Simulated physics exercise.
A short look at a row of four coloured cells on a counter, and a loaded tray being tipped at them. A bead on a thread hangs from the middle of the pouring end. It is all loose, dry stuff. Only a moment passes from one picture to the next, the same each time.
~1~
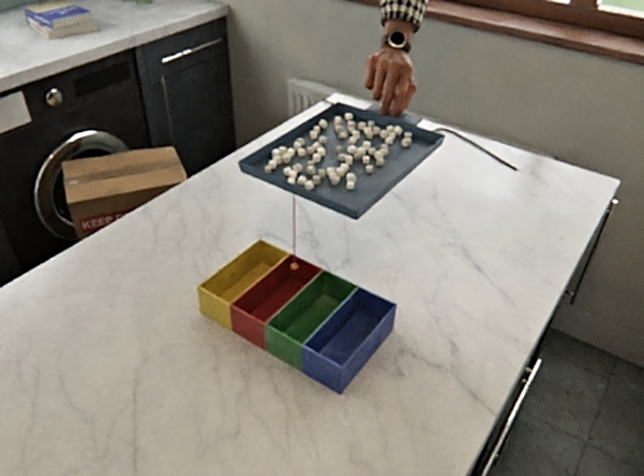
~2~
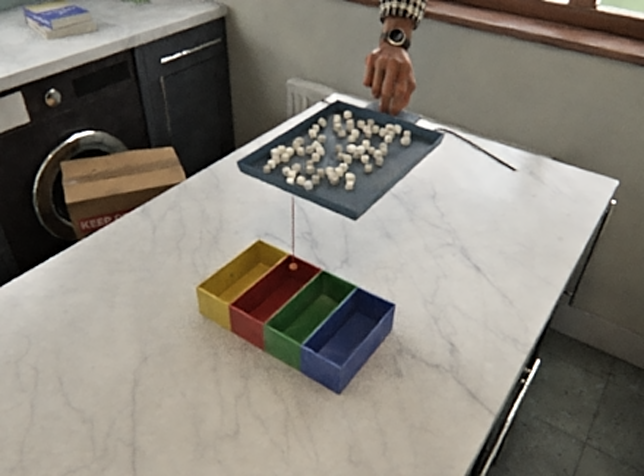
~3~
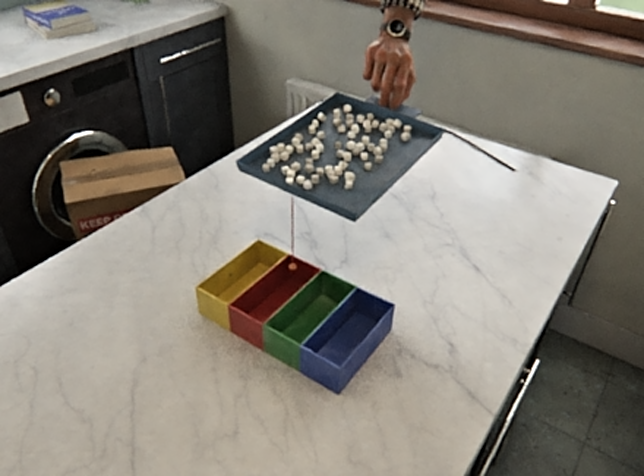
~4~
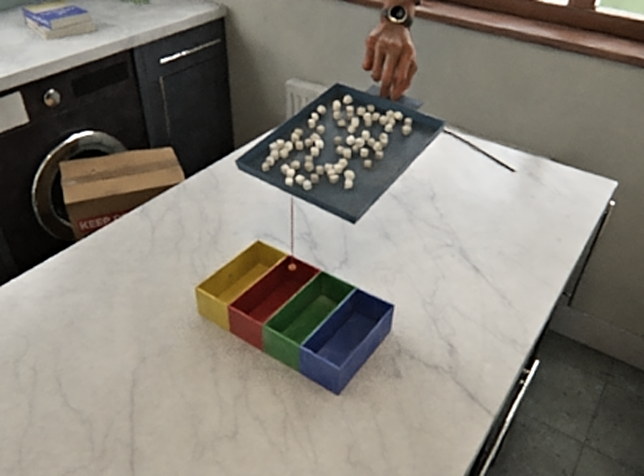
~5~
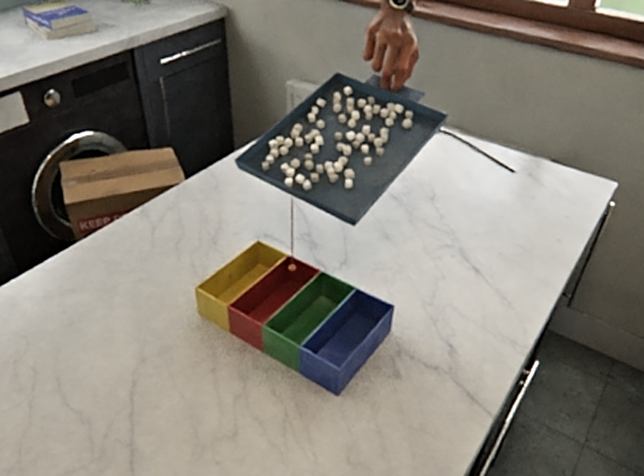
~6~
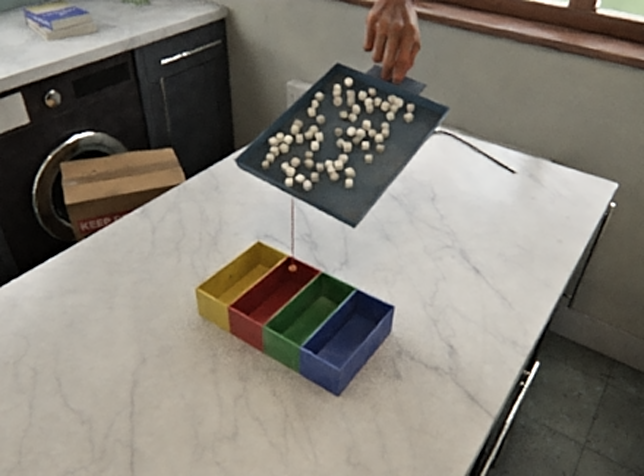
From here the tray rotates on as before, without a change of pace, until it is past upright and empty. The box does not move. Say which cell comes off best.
It favours the green compartment.
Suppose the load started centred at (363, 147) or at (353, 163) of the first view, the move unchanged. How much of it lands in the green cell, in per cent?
Roughly 50 per cent, and 50 per cent.
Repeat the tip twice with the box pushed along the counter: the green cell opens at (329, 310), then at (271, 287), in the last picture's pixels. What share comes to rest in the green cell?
Near 40 % and 10 %.
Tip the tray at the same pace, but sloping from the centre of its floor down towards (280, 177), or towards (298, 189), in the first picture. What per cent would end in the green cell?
The first gives 0 %, the second 20 %.
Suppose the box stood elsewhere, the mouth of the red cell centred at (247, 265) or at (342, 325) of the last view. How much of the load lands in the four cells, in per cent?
First some 50, then 80 per cent.
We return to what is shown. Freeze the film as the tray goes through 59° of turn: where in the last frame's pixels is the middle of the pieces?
Close to (327, 202).
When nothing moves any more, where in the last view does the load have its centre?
Roughly at (306, 344).
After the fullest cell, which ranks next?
Next in line is the blue cell.
Soon after the last picture, tray tipped steeply; most on the tray; a stray few in the blue cell; about a quarter falling or outside the box.
A little later, tray tipped right over; about half on the tray; about a quarter in the blue cell; a small part in the green cell; a stray few in the red cell; a small part falling or outside the box.
Later still, tray tipped past a quarter turn; about a third in the green cell; about a quarter in the blue cell; a small part in the red cell; a small part falling or outside the box.
At rest, tray tipped past a quarter turn; about a third in the green cell; about a quarter in the blue cell; a small part in the red cell; none in the yellow cell; a small part outside the box.
